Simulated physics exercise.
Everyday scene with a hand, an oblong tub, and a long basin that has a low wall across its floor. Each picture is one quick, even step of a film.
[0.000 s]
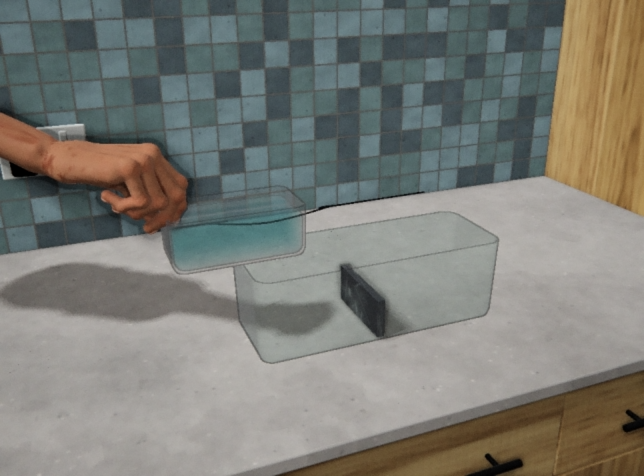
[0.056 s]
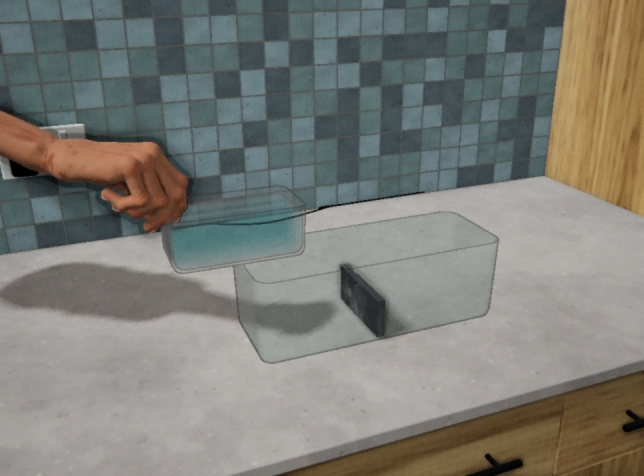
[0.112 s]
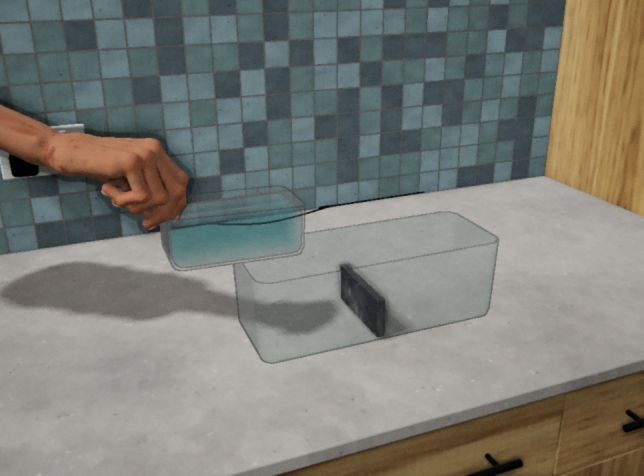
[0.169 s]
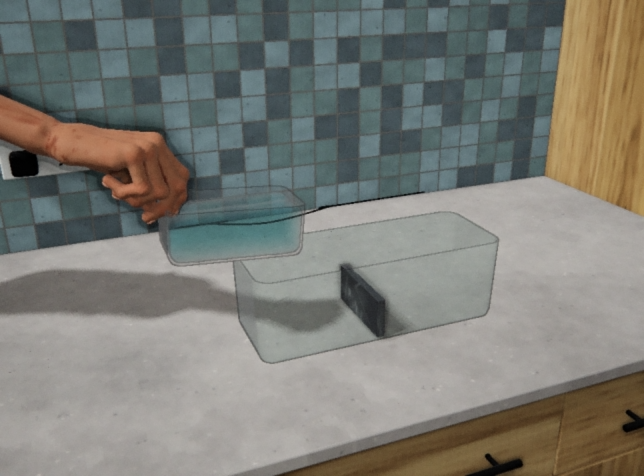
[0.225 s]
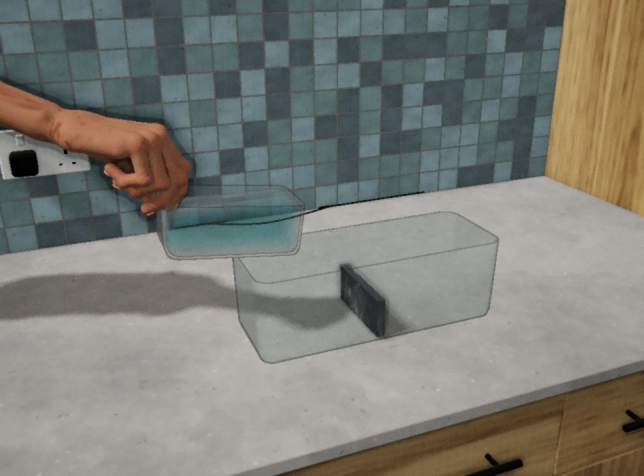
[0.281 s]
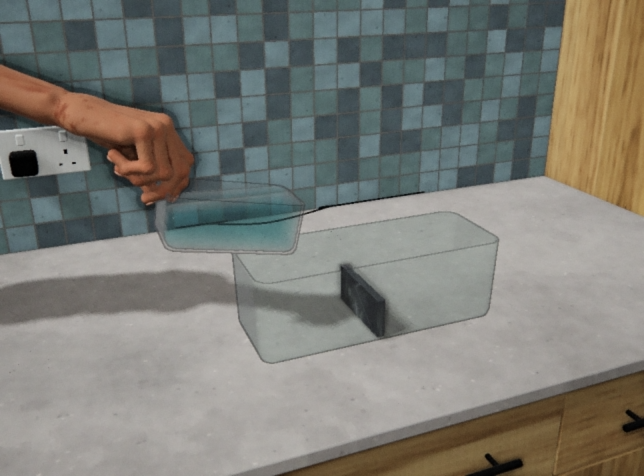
A hand held a clear oblong tub of blue-green water above the left end of a long, clear basin with a low dark wall inside, then slowly tilted the tub slightly to the right.
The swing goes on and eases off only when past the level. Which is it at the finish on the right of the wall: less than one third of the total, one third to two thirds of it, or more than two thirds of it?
At the finish the right of the wall has one third to two thirds of the total.
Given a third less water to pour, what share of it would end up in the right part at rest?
Roughly 35 in a hundred.
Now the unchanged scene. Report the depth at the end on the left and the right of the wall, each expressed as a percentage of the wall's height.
Once still, it is 30 % on the left and 30 % on the right.
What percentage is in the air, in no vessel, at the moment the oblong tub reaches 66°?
Airborne share: Approx. 40 %.
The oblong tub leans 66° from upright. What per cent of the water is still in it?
Around 35 in a hundred.
A moment on, the oblong tub is tipped part way and 35 per cent is still to pour, 16 is left of the wall and 9 right of it.
Next, the oblong tub is tipped right over and 5 per cent is still to pour, 27 is left of the wall and 55 right of it.
Then the oblong tub is tipped right over and 0 per cent is still to pour, 37 is left of the wall and 55 right of it.
Later the oblong tub is tipped right over and 0 per cent is still to pour, 37 is left of the wall and 55 right of it.
At rest 37 per cent lies left of the wall, 55 right of it and 7 outside.
